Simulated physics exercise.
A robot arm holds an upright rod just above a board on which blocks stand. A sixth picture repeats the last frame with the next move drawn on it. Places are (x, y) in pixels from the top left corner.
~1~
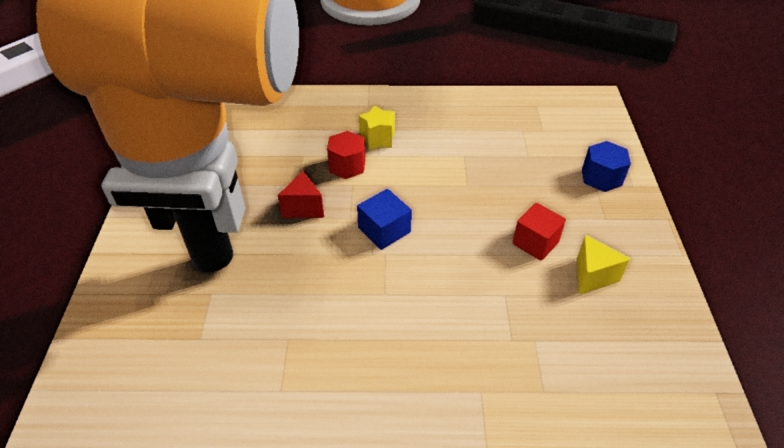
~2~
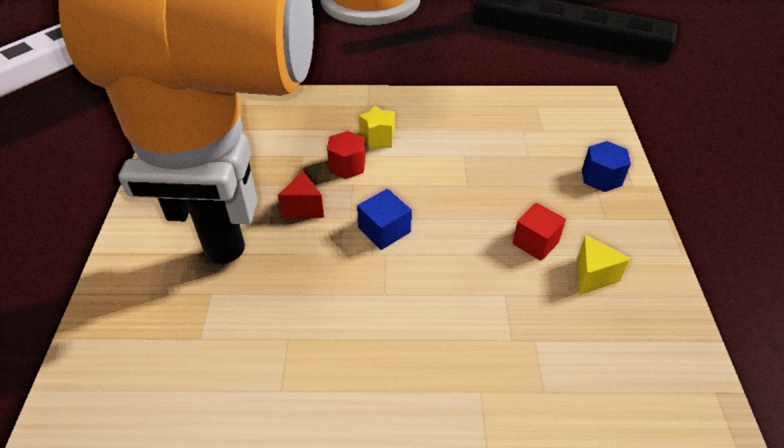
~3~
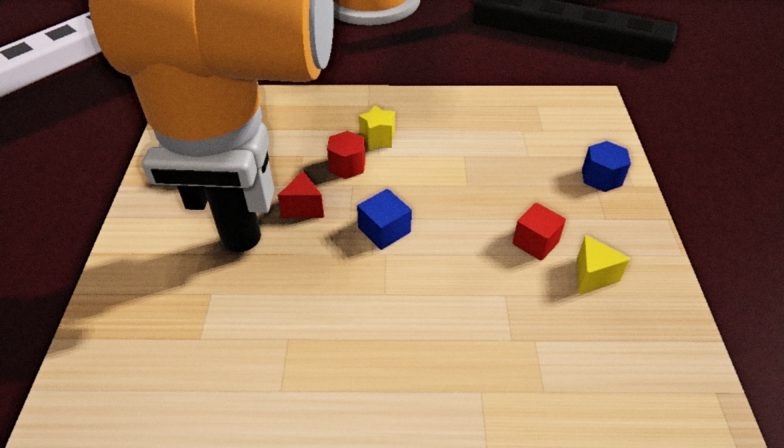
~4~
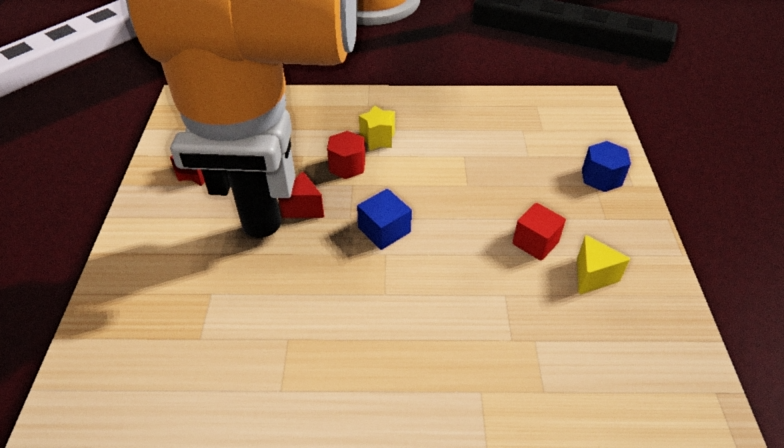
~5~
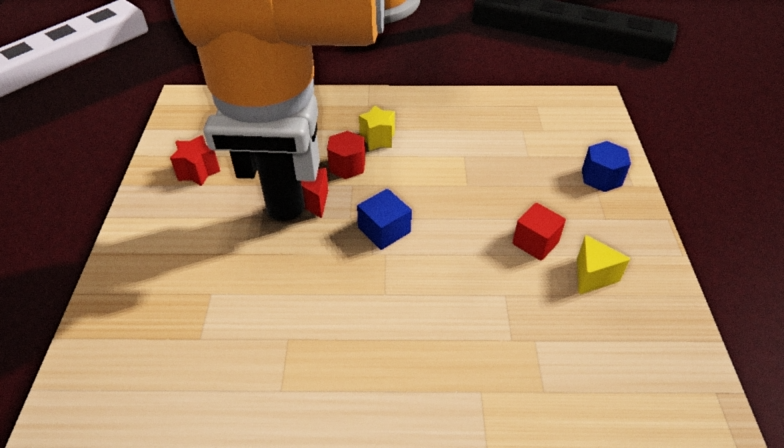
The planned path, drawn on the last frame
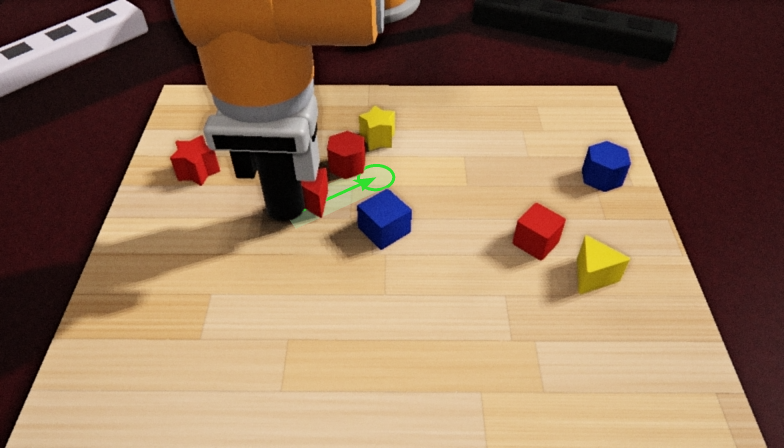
Orange robot arm moving a black rod rightward across a wooden board of coloured blocks, revealing a red star, partly hiding a red triangle.
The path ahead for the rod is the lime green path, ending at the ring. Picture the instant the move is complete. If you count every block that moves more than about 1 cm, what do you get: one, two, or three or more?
It's going to be two.
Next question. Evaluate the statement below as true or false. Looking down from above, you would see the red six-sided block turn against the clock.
The statement is correct.
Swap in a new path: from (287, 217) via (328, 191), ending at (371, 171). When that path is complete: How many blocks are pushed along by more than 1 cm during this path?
That makes 3 blocks or more.
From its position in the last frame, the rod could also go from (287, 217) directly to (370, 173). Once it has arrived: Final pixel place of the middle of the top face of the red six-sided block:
The middle of its upper face will lie at (355, 129).
Path on the board, in a line from (287, 217) to (376, 177).
On the path given first. One third of the way, rod (318, 194); red three-sided block (340, 166).
Two thirds of the way, rod (347, 181); red three-sided block (370, 154); red six-sided block (351, 136), turned 40° anticlockwise.
At the end, rod (376, 168); red three-sided block (394, 139); red six-sided block (353, 134), turned 60° anticlockwise; yellow star-shaped block in place.
